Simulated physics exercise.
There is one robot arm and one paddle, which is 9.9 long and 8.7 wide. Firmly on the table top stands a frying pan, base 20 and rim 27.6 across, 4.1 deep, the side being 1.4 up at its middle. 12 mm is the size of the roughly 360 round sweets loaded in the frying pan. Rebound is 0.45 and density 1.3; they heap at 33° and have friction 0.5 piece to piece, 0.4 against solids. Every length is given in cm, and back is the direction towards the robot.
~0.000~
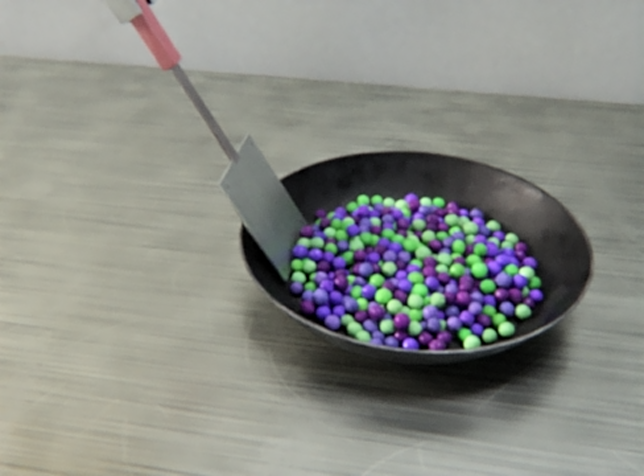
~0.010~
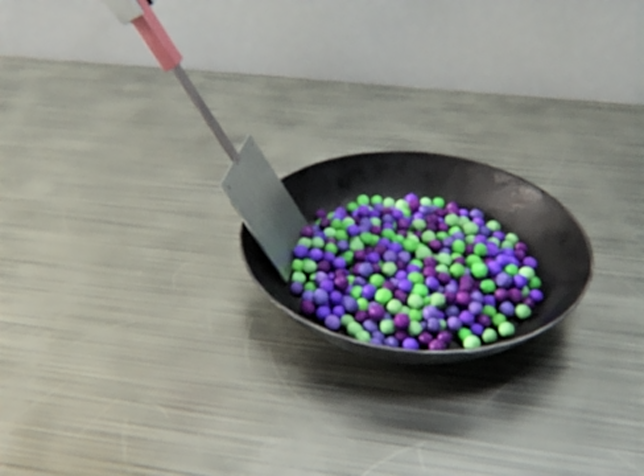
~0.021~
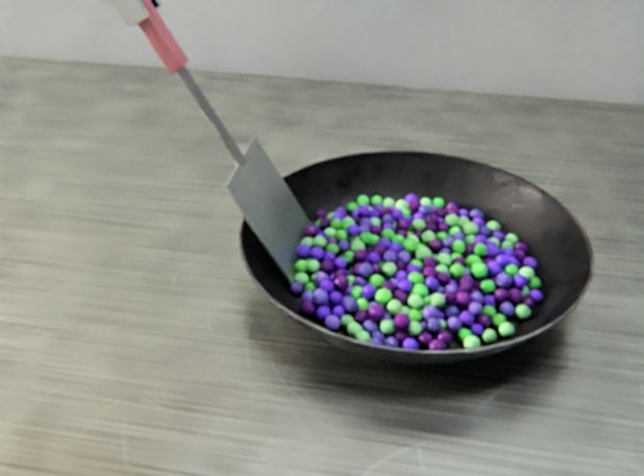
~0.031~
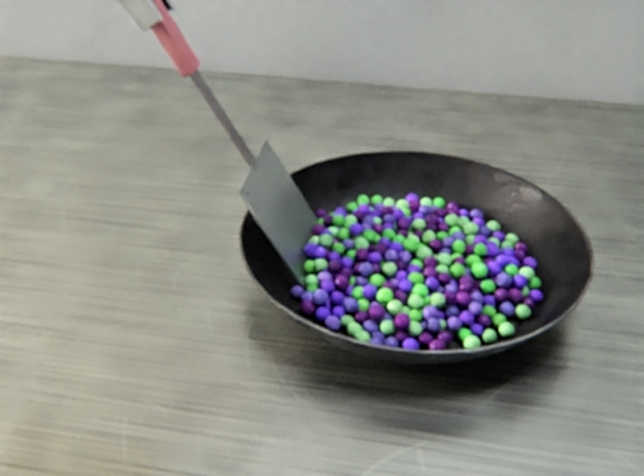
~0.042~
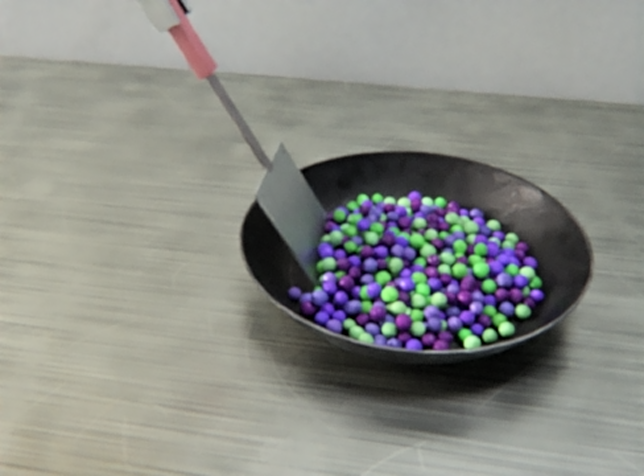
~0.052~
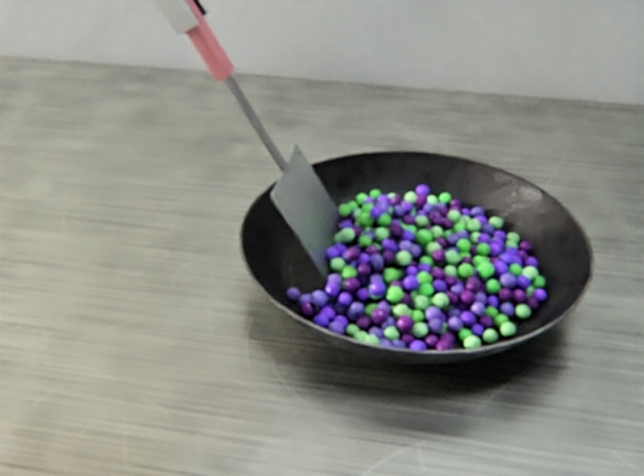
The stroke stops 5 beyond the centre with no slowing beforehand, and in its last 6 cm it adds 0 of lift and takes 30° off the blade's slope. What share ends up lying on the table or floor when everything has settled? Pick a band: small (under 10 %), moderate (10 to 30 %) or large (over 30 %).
The share is small, under 10 %.
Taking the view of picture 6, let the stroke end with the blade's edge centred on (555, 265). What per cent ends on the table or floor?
35 %, roughly.
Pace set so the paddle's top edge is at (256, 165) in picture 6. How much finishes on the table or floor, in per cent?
Some 0 per cent.
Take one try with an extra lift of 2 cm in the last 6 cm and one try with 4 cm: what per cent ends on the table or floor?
First try around 5 percent, second try around 10 percent.
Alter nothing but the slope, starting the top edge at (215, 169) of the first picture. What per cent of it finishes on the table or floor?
Spill: Approx. 0 per cent.
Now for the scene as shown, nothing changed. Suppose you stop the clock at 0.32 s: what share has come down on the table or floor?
I'd say close to 0 in a hundred.
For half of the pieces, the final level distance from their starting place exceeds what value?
Distance: Near 5 cm.
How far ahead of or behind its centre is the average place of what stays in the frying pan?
5.5 cm ahead.
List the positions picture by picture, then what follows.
In the first picture, paddle top edge at (234, 157), sloping 60°; upper third of the load around (405, 256), from x 295 to 535, top at y 200; 363 in the frying pan.
In the second picture, paddle top edge at (235, 158), sloping 60°; upper third of the load around (405, 256), from x 295 to 535, top at y 200.
In the third picture, paddle top edge at (240, 160), sloping 60°; upper third of the load around (404, 254), from x 295 to 535, top at y 200.
In the fourth picture, paddle top edge at (252, 163), sloping 60°; upper third of the load around (400, 254), from x 295 to 535, top at y 200.
In the fifth picture, paddle top edge at (268, 166), sloping 60°; upper third of the load around (393, 253), from x 295 to 535, top at y 200.
In the sixth picture, paddle top edge at (284, 168), sloping 60°; upper third of the load around (396, 250), from x 295 to 540, top at y 190; 363 in the frying pan.
After 0.08 s, sloping 60°, highest piece 9 above the table; 363 in the frying pan.
After 0.10 s, sloping 51°, highest piece 12 above the table; 360 in the frying pan, 3 on the blade or in flight.
After 0.32 s, sloping 30°, highest piece 15 above the table; 357 in the frying pan, 2 on the table or floor, 4 on the blade or in flight.
After 1.37 s, sloping 30°, highest piece 5 above the table; 357 in the frying pan, 6 on the table or floor.
At rest, 357 in the frying pan, 6 on the table or floor. That is 2 % on the table or floor.
